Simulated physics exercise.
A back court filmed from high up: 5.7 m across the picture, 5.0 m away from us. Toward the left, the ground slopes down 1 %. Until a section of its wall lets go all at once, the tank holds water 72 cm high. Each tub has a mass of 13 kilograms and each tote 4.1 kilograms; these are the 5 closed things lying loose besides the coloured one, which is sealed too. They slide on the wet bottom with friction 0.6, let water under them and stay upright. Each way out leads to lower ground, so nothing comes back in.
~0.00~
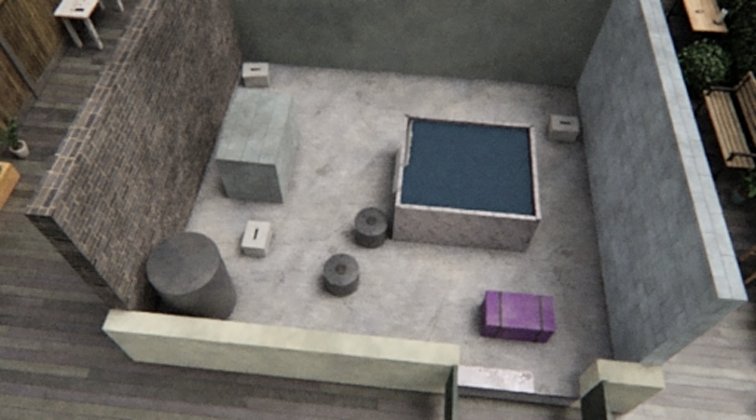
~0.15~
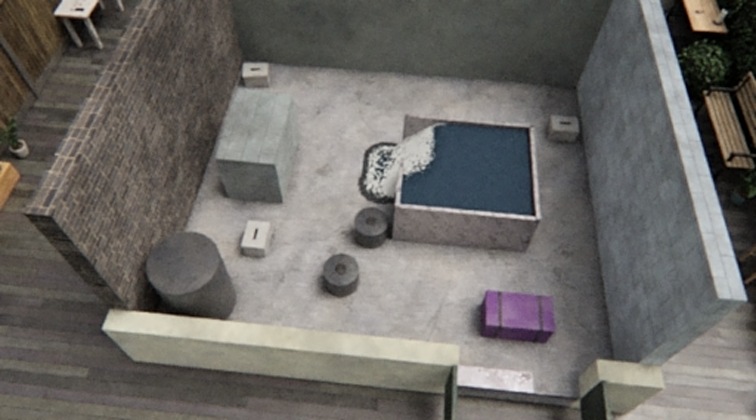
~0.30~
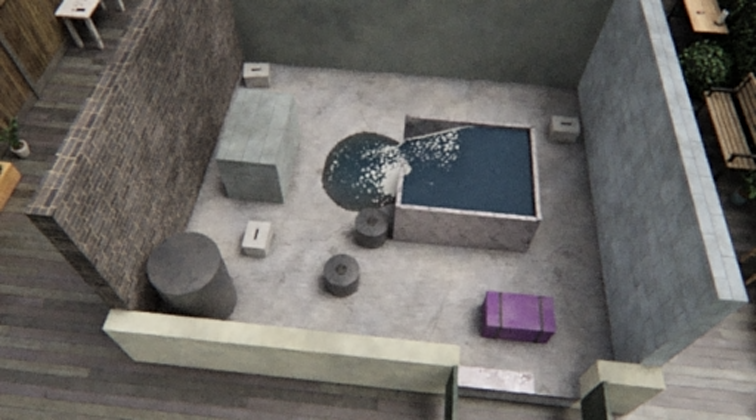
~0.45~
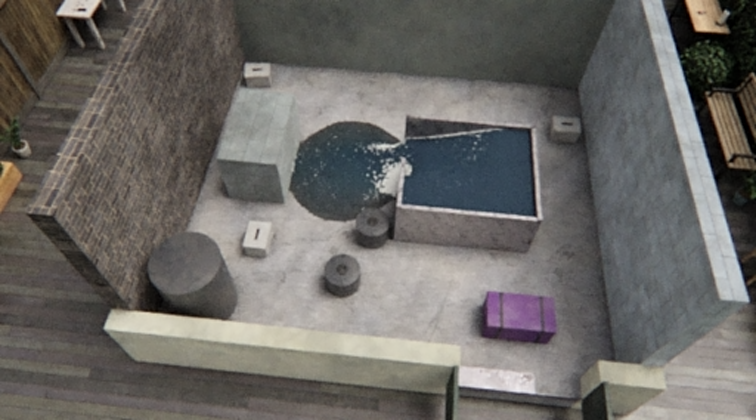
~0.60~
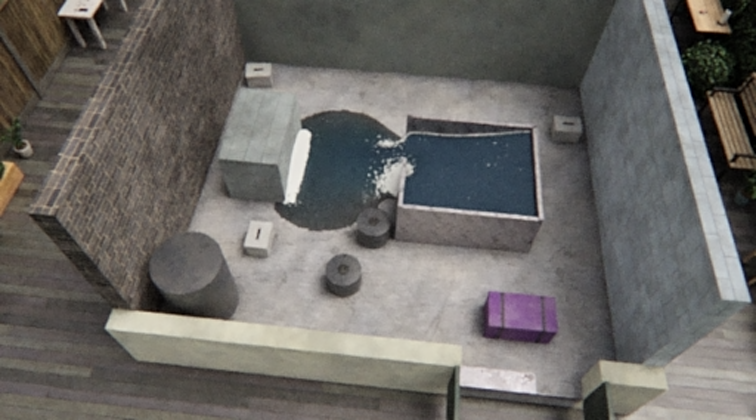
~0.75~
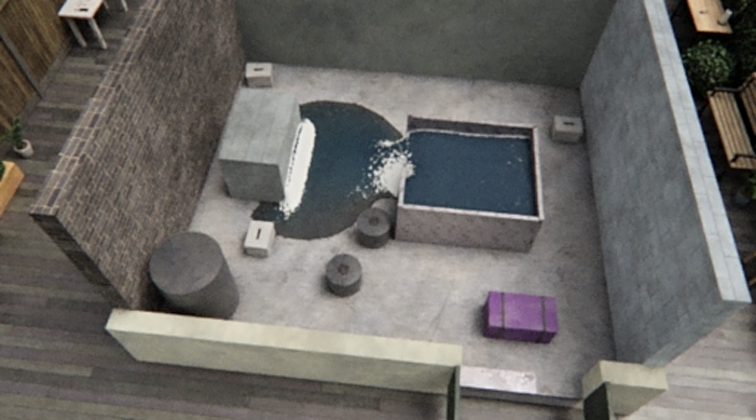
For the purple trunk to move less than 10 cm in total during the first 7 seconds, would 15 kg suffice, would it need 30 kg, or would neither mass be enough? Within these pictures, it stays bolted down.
The small load falls short; double manages.
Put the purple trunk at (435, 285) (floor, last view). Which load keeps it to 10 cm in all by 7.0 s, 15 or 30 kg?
Short version: The heftier mass only.
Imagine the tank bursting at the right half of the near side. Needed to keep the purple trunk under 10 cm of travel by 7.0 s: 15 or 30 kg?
So no choice works.
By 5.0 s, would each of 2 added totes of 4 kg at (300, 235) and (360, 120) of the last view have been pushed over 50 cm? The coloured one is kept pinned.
Taking them one by one: Above the mark; above the mark.
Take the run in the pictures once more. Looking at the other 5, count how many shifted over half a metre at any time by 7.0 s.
4.
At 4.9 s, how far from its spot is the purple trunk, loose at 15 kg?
Displacement near 0 cm.
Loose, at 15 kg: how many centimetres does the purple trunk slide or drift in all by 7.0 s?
It would cover some 40 cm all told.
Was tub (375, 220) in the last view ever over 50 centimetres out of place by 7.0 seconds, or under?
Below the mark.
After 1.4 s the purple trunk would be 0 cm from its start with 15 kg and 0 cm from its start with 30 kg; 0 cm of water round it then.
After 3.1 s the purple trunk would be 0 cm from its start with 15 kg and 0 cm from its start with 30 kg; 0 cm of water round it then.
After 4.9 s the purple trunk would be 0 cm from its start with 15 kg and 0 cm from its start with 30 kg; 2 cm of water round it then.
After 7.0 s the purple trunk would be 35 cm from its start with 15 kg and 0 cm from its start with 30 kg; 4 cm of water round it then.
